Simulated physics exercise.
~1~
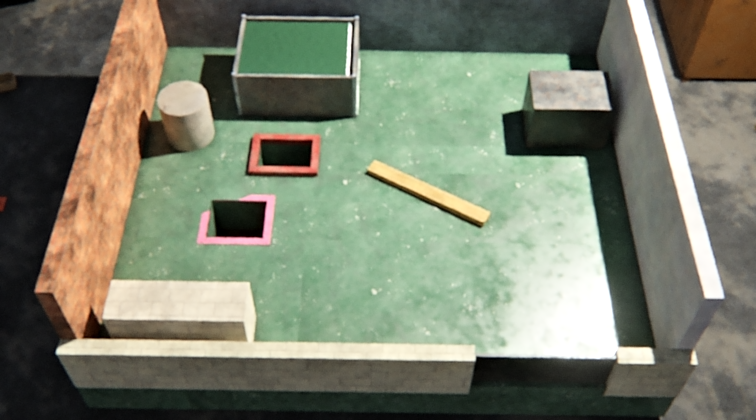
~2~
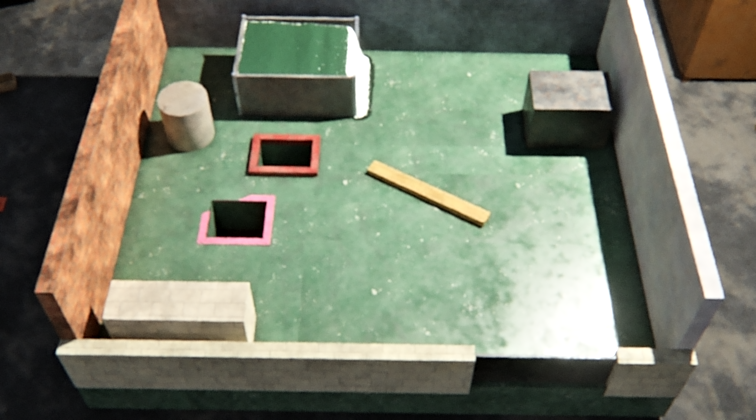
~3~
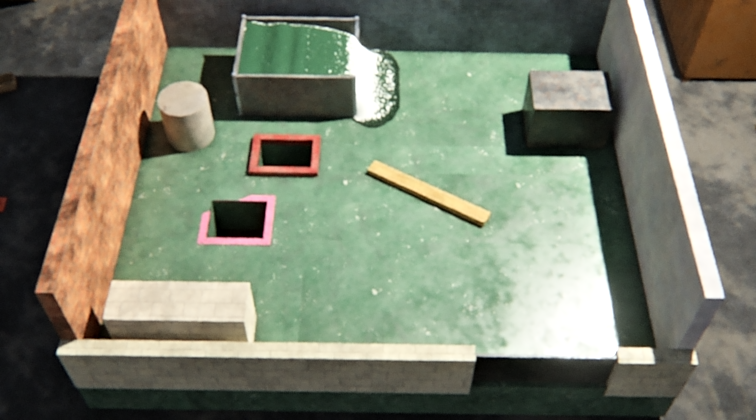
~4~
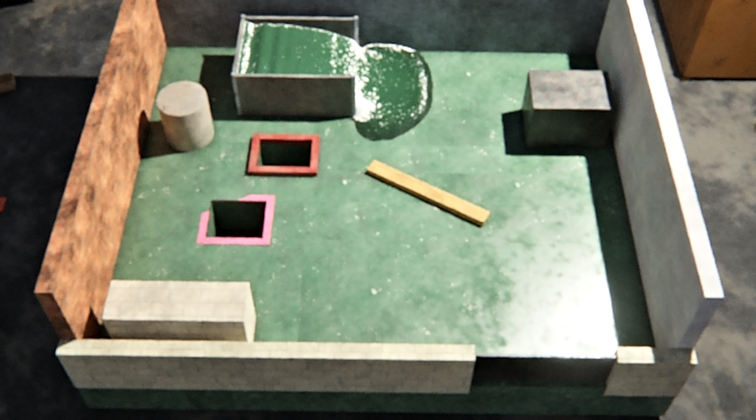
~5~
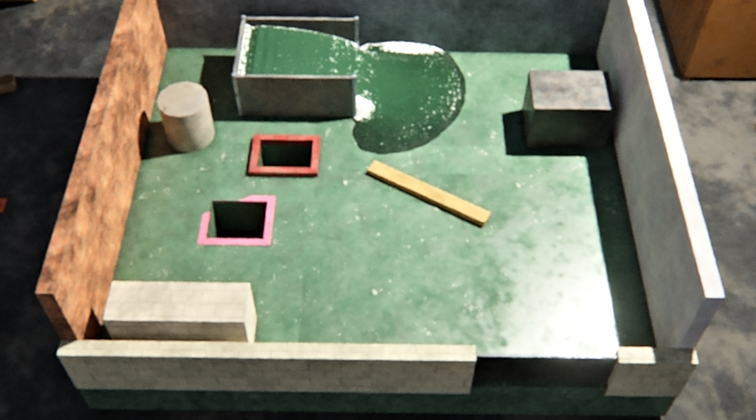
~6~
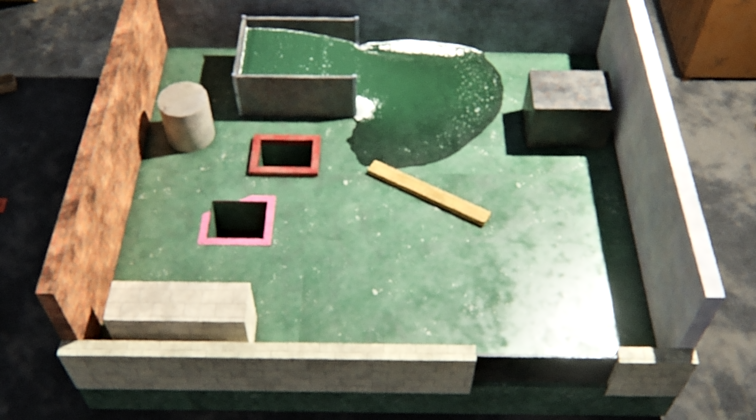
A green slab walled in rusty brown on the left and pale grey elsewhere is seen from above by a still camera. An open tank of water stands at the back, with a pale cylinder, red-rimmed and pink-rimmed pits, a yellow bar and grey blocks around the floor. Water pours from the tank's right side and spreads rightward and forward in a widening, rounded sheet, nearing the yellow bar.
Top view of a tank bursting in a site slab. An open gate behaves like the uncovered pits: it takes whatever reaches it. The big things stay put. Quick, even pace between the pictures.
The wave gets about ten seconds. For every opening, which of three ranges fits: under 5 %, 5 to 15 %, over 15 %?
Gate: Beneath five per cent; red pit: Beneath five per cent; pink pit: Beneath five per cent.
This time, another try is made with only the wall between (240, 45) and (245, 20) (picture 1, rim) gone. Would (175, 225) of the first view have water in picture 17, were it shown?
My call: Swamped.
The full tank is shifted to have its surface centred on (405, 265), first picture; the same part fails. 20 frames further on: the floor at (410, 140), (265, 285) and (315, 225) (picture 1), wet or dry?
Location one: Soaked; location two: Bone dry; location three: Bone dry.
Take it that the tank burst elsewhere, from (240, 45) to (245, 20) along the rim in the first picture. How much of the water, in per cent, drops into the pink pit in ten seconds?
I'd estimate the pink pit takes around 14 percent.
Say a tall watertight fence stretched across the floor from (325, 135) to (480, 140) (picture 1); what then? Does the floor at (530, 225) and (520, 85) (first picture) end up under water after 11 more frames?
In the listed order, the first spot is swamped and the second is swamped.
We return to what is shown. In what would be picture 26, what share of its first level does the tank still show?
14 percent or so.
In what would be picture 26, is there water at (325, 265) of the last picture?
Judging by the scene, that place would be left untouched.
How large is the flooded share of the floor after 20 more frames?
Close to 40 %.
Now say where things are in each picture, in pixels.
In the first frame, still water in the open tank at (298, 49).
In the second frame, the front is at (360, 56), out from the gap at (355, 75).
In the third frame, the front is at (378, 52), out from the gap at (355, 76).
In the fourth frame, water pours out at (354, 77) and has run to (414, 52).
In the fifth frame, the front is at (459, 75), out from the gap at (355, 78).
In the sixth frame, water pours out at (355, 78) and has run to (497, 77).
A moment on, water covers 25 % of the floor; the gate 0 %, the red pit 0 %, the pink pit 0 %.
Next, water covers 35 % of the floor; the gate 0 %, the red pit 0 %, the pink pit 0 %.
Then, water covers 40 % of the floor; the gate 0 %, the red pit 0 %, the pink pit 0 %.
Later, water covers 60 % of the floor; the gate 0 %, the red pit 0 %, the pink pit 0 %.
In the end, water covers 85 % of the floor; the gate 0 %, the red pit 0 %, the pink pit 2 %.
